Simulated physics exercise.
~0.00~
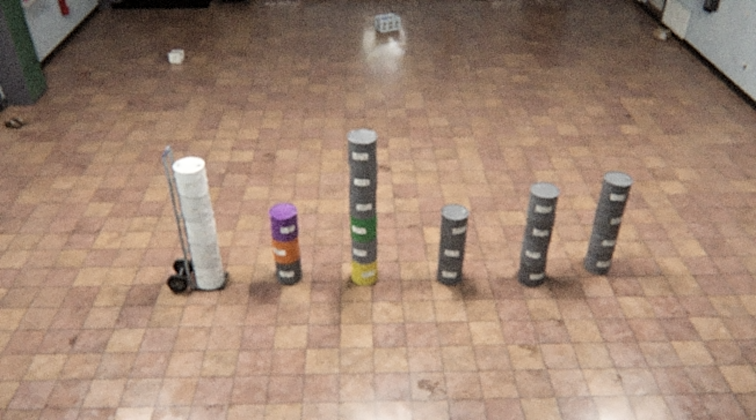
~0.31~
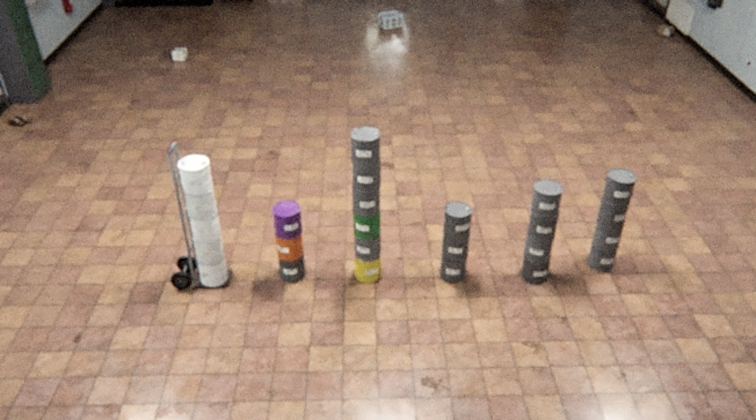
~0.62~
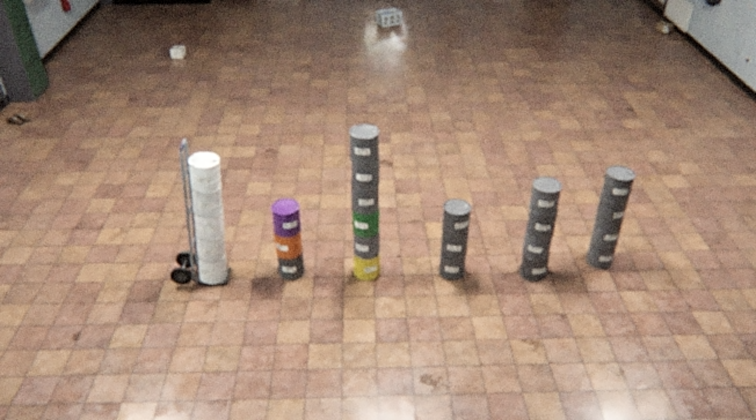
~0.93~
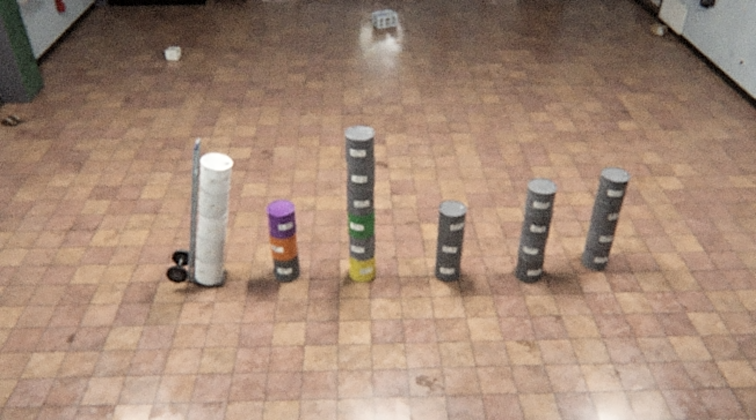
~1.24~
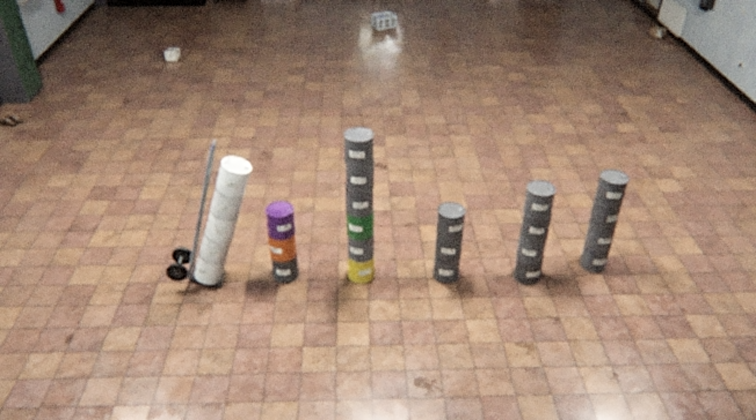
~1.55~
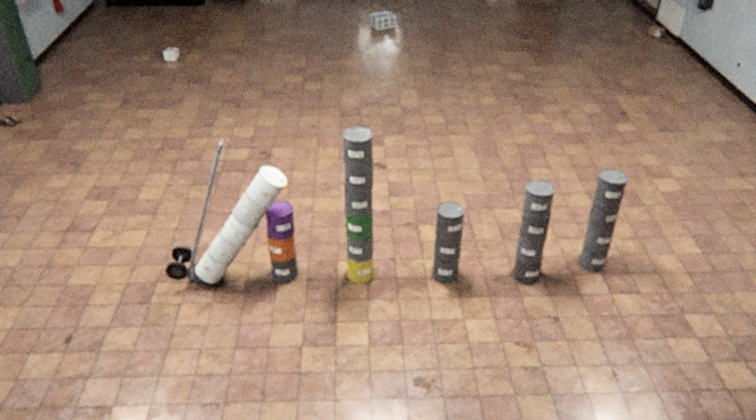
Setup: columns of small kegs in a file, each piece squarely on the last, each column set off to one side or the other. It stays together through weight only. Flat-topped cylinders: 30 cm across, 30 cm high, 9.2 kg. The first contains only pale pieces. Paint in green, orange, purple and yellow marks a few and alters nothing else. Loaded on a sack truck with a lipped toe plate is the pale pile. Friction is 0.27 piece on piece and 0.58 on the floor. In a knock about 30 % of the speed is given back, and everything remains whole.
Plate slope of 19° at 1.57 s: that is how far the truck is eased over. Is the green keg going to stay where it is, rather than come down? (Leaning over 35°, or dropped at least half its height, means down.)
My guess is it does not go down.
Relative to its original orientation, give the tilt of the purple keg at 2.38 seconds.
Tilt: Approx. 50°.
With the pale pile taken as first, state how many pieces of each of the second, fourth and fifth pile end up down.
Pile by pile: Second 2, fourth 0, fifth 0.
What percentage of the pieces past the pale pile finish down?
The share is about 10 in a hundred.
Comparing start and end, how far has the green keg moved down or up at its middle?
Looks like it winds up about 0 centimetres lower.
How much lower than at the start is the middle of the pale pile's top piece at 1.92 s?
30 cm.
By 1.92 s, 5 of the pale pile down; none of the 20 other kegs down, 3 disturbed; green keg unmoved; purple keg tilted 9°.
By 2.38 s, 5 of the pale pile down; 2 of the 20 other kegs down; green keg moved 37 mm; orange keg tilted 60°, 24 cm lower.
When it is over (3.0 s), 5 of the pale pile down; 2 of the 20 other kegs down; green keg moved 35 mm; purple keg on its side; orange keg on its side. In pixels of the last frame, middles, green keg near (363, 221), purple keg near (338, 240).
